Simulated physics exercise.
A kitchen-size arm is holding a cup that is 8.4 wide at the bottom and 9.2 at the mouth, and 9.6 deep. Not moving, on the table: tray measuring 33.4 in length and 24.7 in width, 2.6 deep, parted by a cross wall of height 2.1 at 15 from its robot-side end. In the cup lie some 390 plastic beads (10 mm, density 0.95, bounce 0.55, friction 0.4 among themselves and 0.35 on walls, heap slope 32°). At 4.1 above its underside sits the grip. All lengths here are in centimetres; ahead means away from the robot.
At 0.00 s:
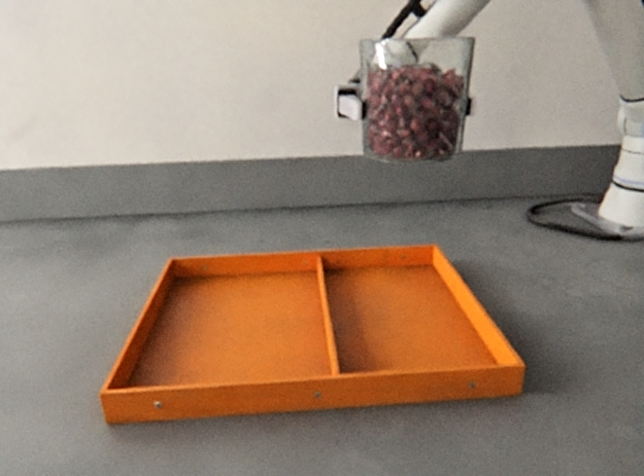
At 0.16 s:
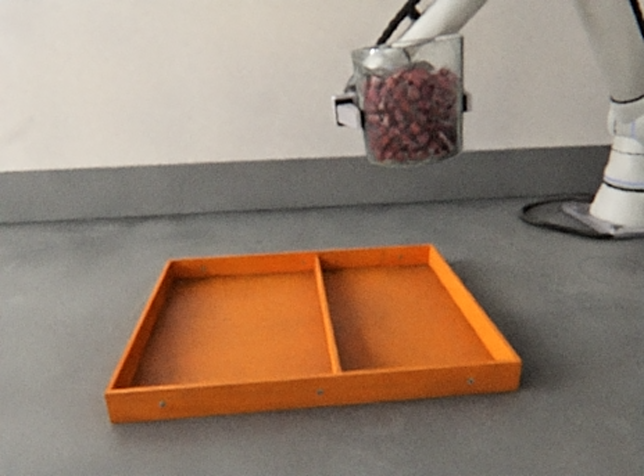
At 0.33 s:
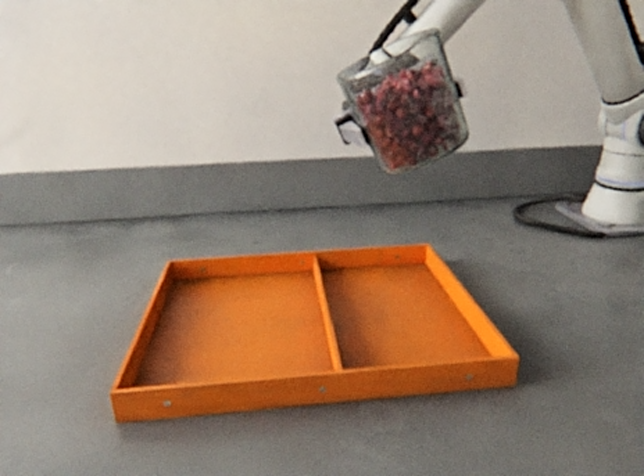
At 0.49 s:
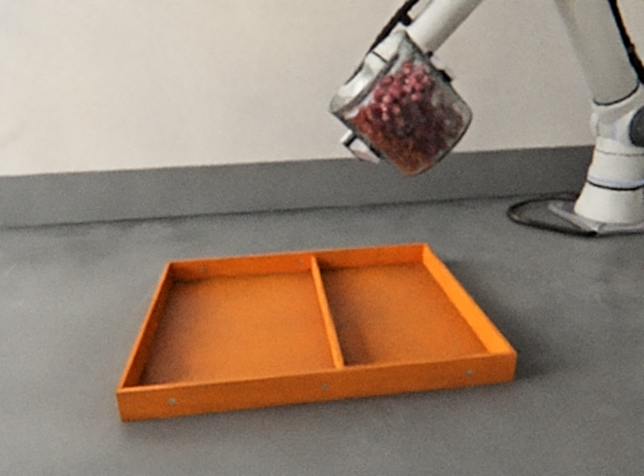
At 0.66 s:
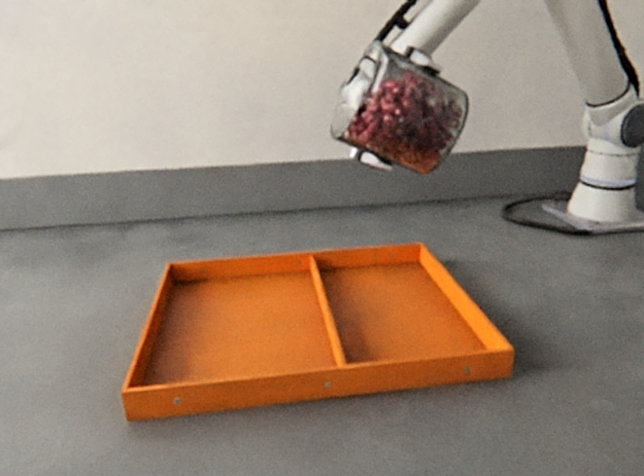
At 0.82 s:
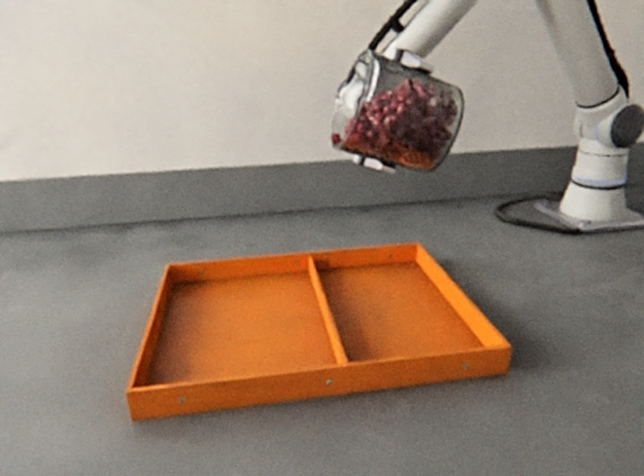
A white robot arm held a clear cup of dark red beads above and behind a divided orange tray, then steadily tilted it over to the left until it lay nearly on its side.
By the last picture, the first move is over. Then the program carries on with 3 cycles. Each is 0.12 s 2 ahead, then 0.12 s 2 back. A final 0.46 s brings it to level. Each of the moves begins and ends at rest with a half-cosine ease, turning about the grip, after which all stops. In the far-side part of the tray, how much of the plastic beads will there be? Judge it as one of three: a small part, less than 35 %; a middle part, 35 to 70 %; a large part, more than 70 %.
A small part, less than 35 %.
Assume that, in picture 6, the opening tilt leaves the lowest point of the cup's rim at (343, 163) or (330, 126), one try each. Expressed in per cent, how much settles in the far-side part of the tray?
About 60 and 0 %.
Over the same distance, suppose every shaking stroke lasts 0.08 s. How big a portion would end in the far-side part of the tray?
I'd expect some 35 per cent.
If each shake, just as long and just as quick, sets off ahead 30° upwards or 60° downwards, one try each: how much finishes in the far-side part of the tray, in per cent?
You'd get about 20 per cent with the first setting and about 0 per cent with the second.
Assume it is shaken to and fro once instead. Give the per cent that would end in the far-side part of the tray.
Roughly 5 percent.
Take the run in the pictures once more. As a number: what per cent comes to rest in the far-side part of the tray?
I'd say some 20 per cent of it.
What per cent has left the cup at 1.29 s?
Around 10 percent at that moment.
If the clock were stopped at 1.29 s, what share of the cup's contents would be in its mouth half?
Roughly 45 %.
After 1.29 s, tilted 70° forward, highest piece 24 above the table; 353 in the cup, 16 in the far-side part, 2 in the robot-side part, 22 in flight or on a rim.
After 1.76 s, tilted 36° forward, highest piece 25 above the table; 305 in the cup, 71 in the far-side part, 12 in the robot-side part, 5 in flight or on a rim.
After 2.20 s, level, highest piece 26 above the table; 303 in the cup, 76 in the far-side part, 13 in the robot-side part, 1 in flight or on a rim.
After 3.25 s, level, highest piece 25 above the table; 303 in the cup, 76 in the far-side part, 14 in the robot-side part.
In the end, 303 in the cup, 76 in the far-side part, 14 in the robot-side part. That is 19 % in the far-side part of the tray.
